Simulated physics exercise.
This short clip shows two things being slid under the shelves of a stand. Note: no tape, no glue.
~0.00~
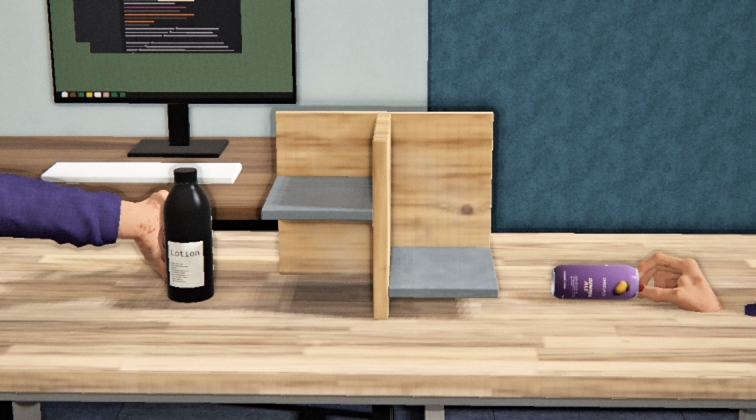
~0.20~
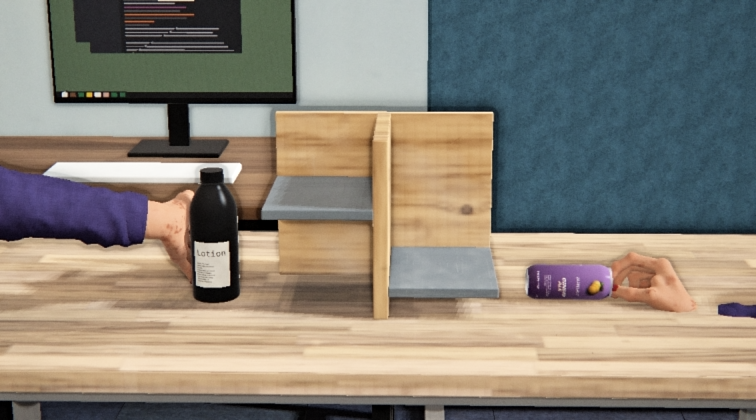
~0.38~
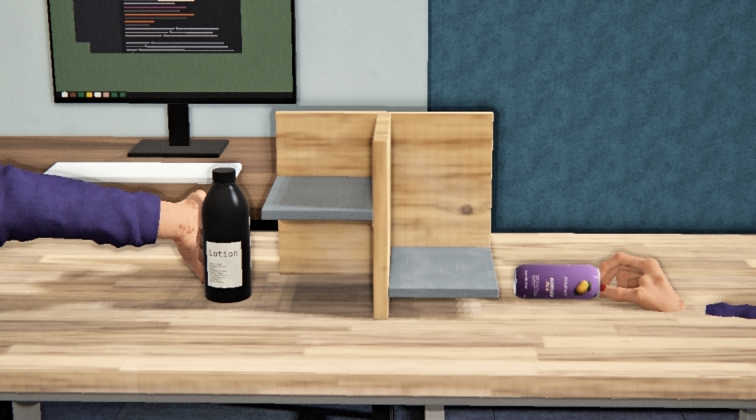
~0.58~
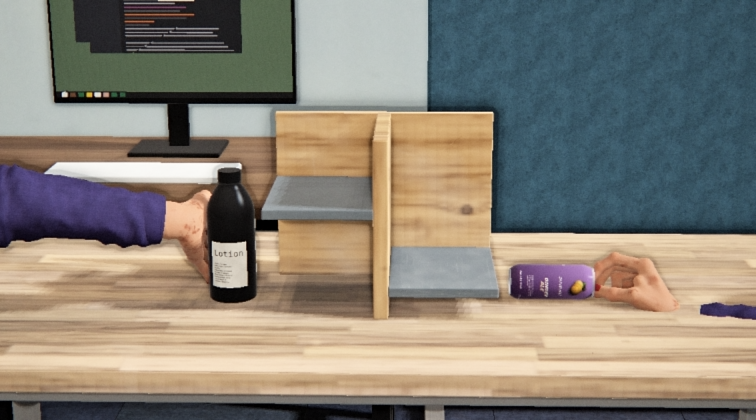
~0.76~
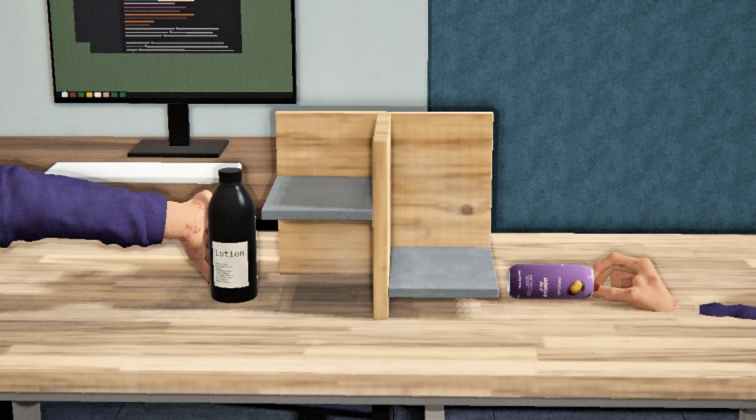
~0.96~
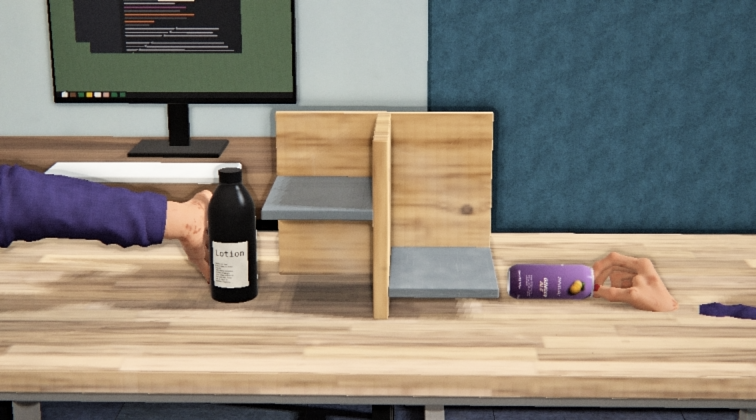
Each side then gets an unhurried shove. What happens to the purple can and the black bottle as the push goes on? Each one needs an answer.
In the end the purple can is held at the edge, the black bottle is held at the edge.
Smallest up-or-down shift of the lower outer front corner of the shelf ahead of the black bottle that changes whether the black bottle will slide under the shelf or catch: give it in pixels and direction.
You'd need to move it up by some 32 pixels.
After 1.18 s, purple can sliding up to the opening near (541, 282); black bottle sliding up to the opening near (242, 234).
At rest (2.2 s), the purple can stops at the shelf, near (536, 282); the black bottle stops at the shelf, near (247, 234).
